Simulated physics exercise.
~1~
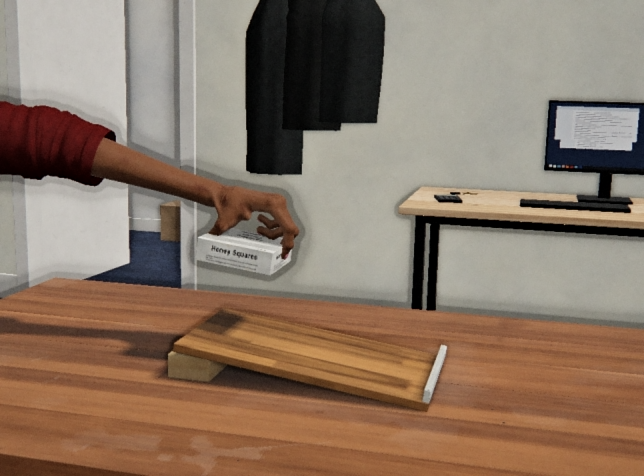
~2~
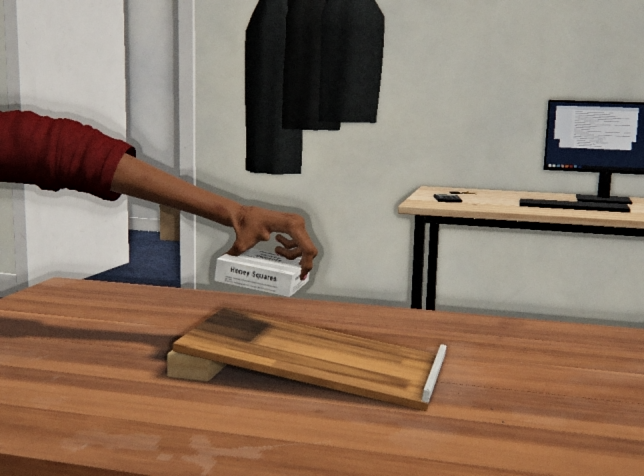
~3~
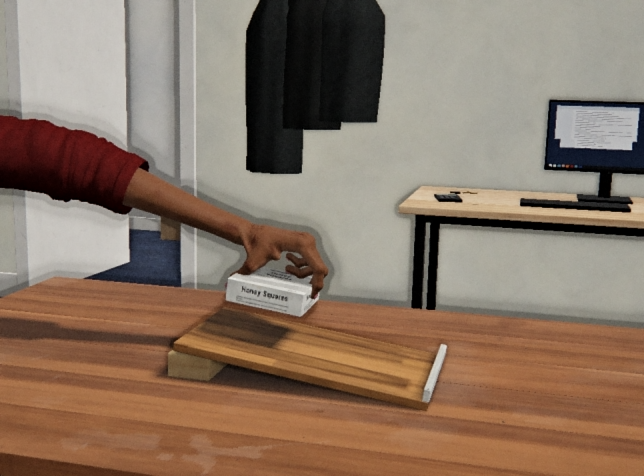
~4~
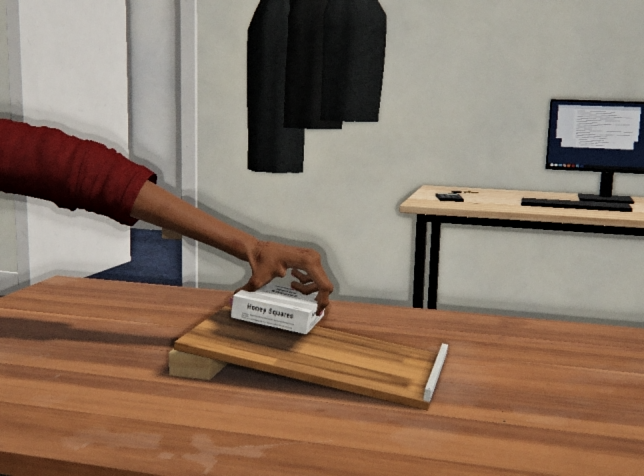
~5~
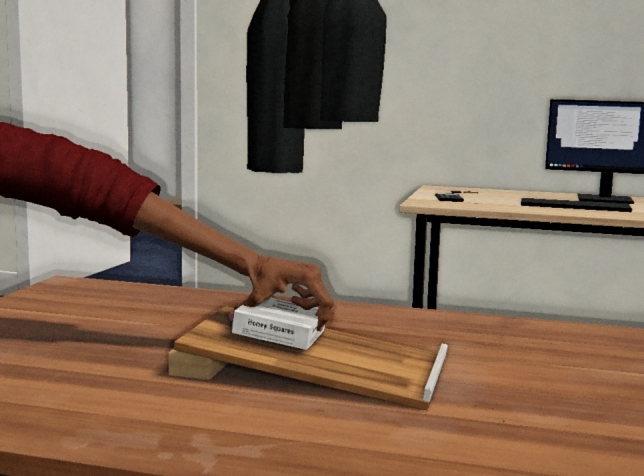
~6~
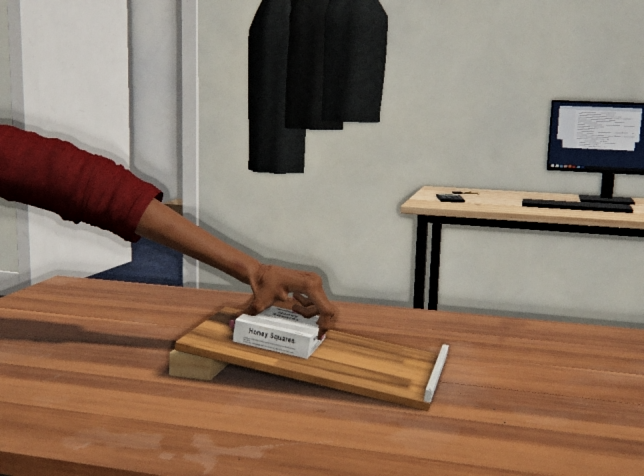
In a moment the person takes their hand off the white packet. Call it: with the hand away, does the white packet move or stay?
It stays put.
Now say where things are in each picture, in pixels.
In the first frame, still above its spot; white packet (246, 250).
In the second frame, still above its spot; white packet (264, 270).
In the third frame, still above its spot; white packet (275, 289).
In the fourth frame, still above its spot; white packet (280, 306).
In the fifth frame, still above its spot; white packet (281, 321).
In the sixth frame, in place under the hand; white packet (282, 330).
Then, 0.20 s after the last picture, nothing has stirred.
Then, 0.50 s after the last picture, white packet resting near (282, 330).
At rest, it is in place. Seen from the same camera at the end, white packet near (282, 330). The white packet keeps its place.
